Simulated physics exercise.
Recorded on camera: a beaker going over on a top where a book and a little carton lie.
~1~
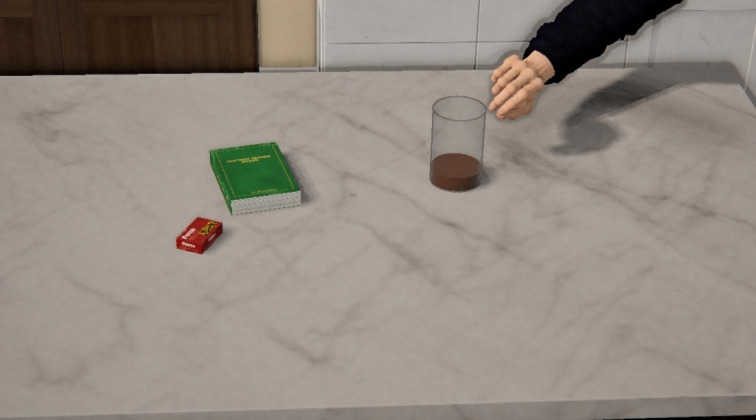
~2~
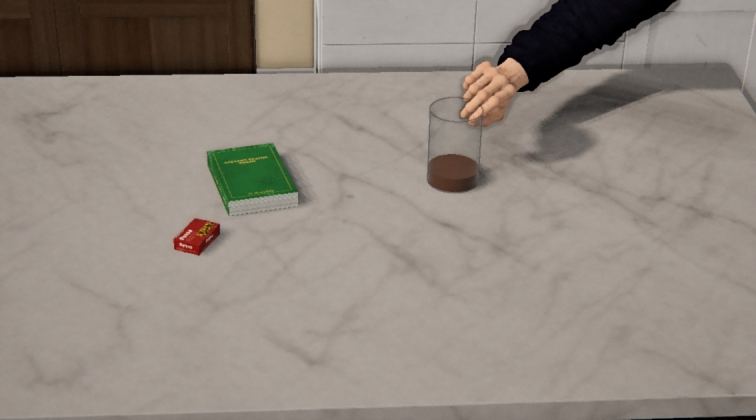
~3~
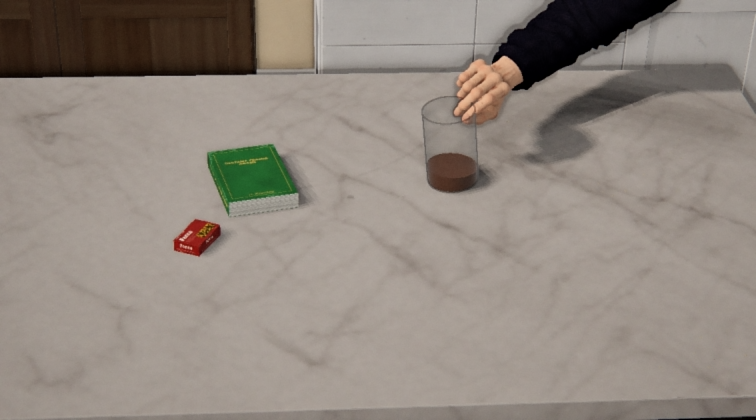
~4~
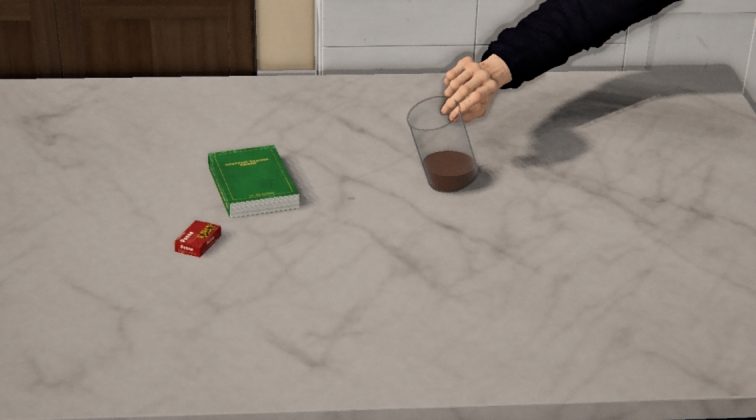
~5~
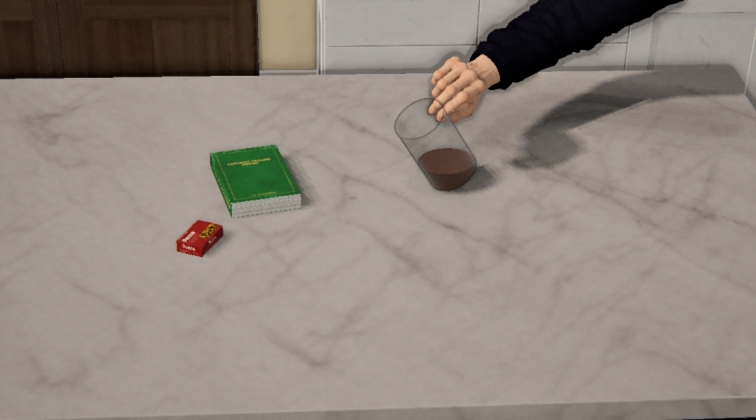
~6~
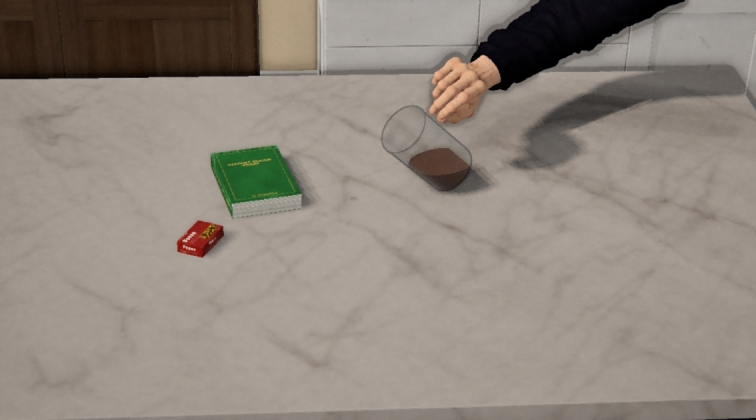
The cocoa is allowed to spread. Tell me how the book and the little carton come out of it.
As for the book, it is hit, and the little carton is hit.
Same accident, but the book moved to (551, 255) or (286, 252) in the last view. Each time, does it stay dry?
It is missed at the first place and gets caught at the second.
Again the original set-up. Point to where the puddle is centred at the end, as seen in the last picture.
Near (242, 252).
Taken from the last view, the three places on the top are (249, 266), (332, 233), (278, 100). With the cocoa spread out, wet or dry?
The first point is inside the spill, the next one is inside the spill, and the last one is outside the spill.
A moment on, the puddle covers about as much as a plate; the book is reached; the little carton is reached.
When it is over, the puddle covers about as much as a plate; the book is reached; the little carton is reached.
